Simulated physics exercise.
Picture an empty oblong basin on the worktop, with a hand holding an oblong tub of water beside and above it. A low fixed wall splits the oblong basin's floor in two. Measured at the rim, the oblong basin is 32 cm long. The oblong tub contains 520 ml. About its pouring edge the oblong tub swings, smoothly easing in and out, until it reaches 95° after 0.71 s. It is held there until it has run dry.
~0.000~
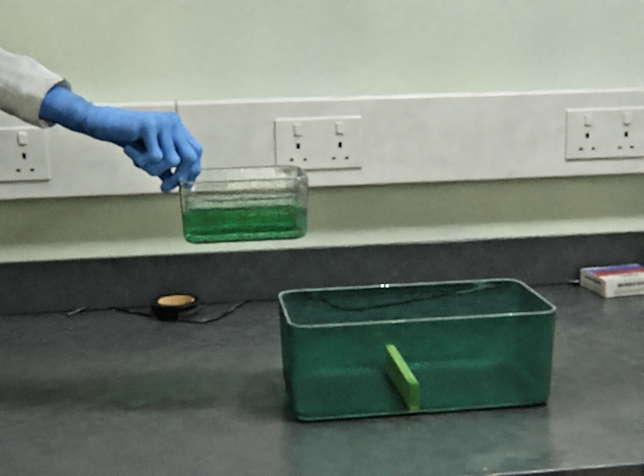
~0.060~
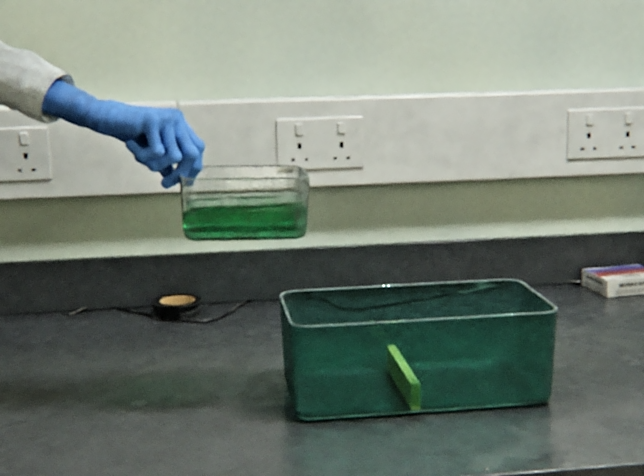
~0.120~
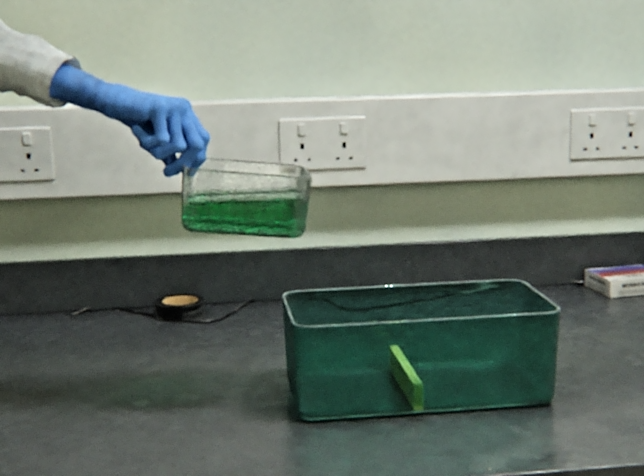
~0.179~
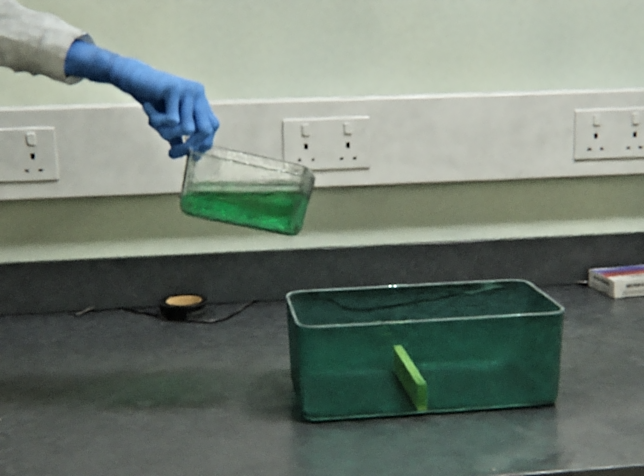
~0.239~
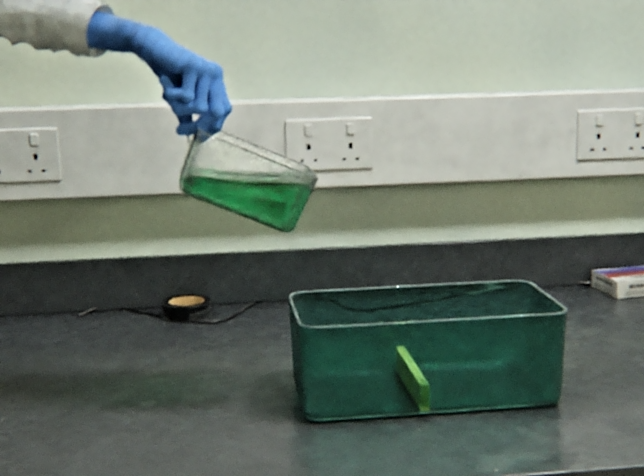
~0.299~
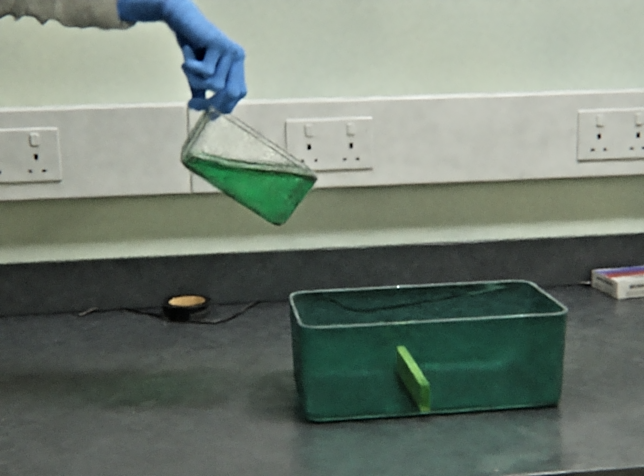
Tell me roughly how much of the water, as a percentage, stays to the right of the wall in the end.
Around 53 per cent stays on the right.
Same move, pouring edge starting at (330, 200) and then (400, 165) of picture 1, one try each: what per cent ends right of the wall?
I'd say 70 percent on the first go, 80 percent on the next.
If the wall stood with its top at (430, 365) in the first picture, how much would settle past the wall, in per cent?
In that case, some 15 percent.
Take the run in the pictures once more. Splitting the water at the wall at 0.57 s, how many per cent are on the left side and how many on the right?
Left roughly 4, right roughly 0.
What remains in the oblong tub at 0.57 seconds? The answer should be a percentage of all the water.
Some 36 per cent.
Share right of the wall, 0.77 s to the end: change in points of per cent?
There is a rise of about 2.
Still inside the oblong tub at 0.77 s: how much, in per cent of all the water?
I'd say some 10 per cent remains.
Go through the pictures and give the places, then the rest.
In the first picture, it leans 0°; its right rim is at (303, 173); the water meets the walls at (185, 204) and (300, 200); the oblong basin's rim runs from (284, 310) to (537, 296); the wall's top is at (401, 364).
In the second picture, it leans 2°; its right rim is at (305, 173); the water meets the walls at (185, 203) and (301, 197).
In the third picture, it leans 7°; its right rim is at (307, 173); the water meets the walls at (185, 198) and (302, 192).
In the fourth picture, it leans 14°; its right rim is at (310, 174); the water meets the walls at (185, 187) and (305, 186).
In the fifth picture, it leans 24°; its right rim is at (313, 174); the water meets the walls at (184, 172) and (307, 178).
In the sixth picture, it leans 36°; its right rim is at (312, 175); the water meets the walls at (184, 154) and (310, 170).
By 0.57 s the tilt is 86° and 36 per cent is still to pour, 4 is left of the wall and 0 right of it.
By 0.77 s the tilt is 95° and 10 per cent is still to pour, 21 is left of the wall and 51 right of it.
By 0.98 s the tilt is 95° and 3 per cent is still to pour, 36 is left of the wall and 53 right of it.
By 1.21 s the tilt is 95° and 1 per cent is still to pour, 42 is left of the wall and 53 right of it.
At rest 44 per cent lies left of the wall, 53 right of it and 3 outside.
